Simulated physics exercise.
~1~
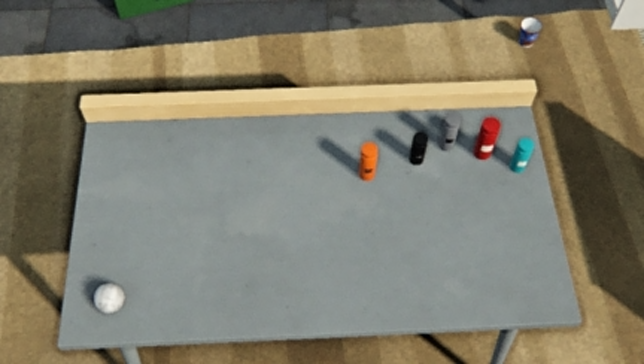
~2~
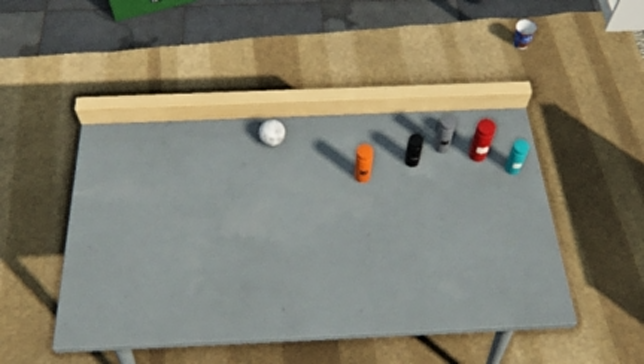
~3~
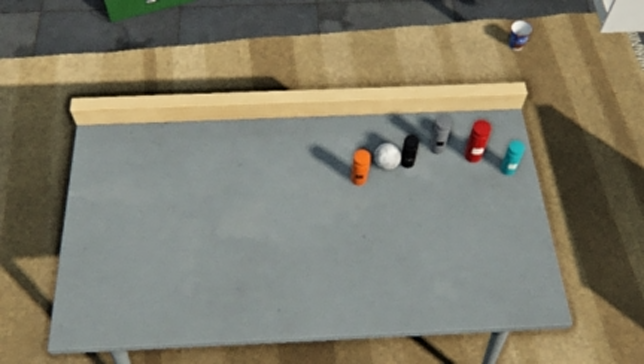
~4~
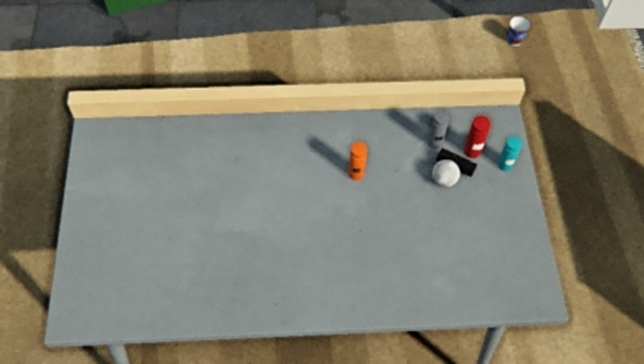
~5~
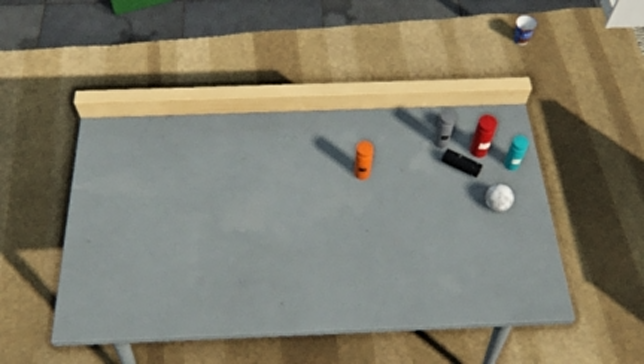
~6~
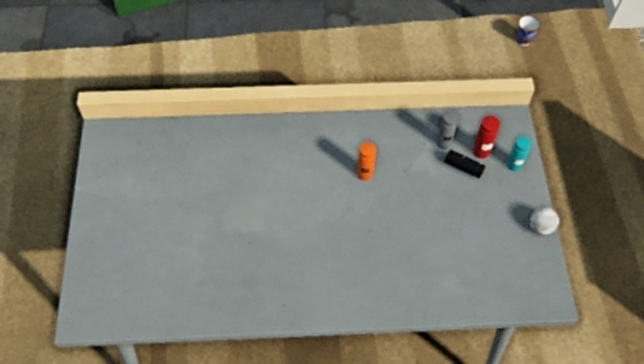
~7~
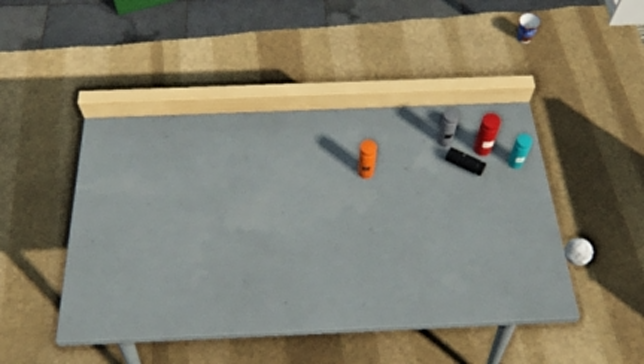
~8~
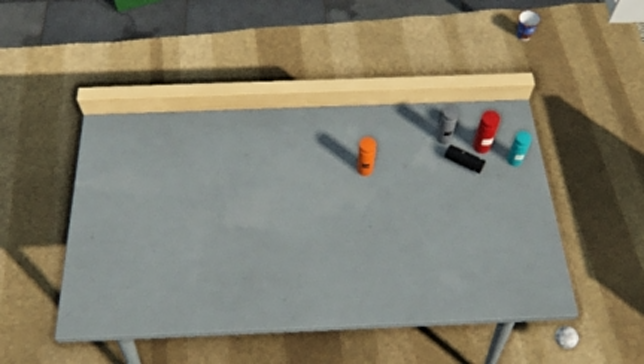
Grey table with a white ball rebounding off the back rail, knocking over a black shaker, and dropping off the right side.
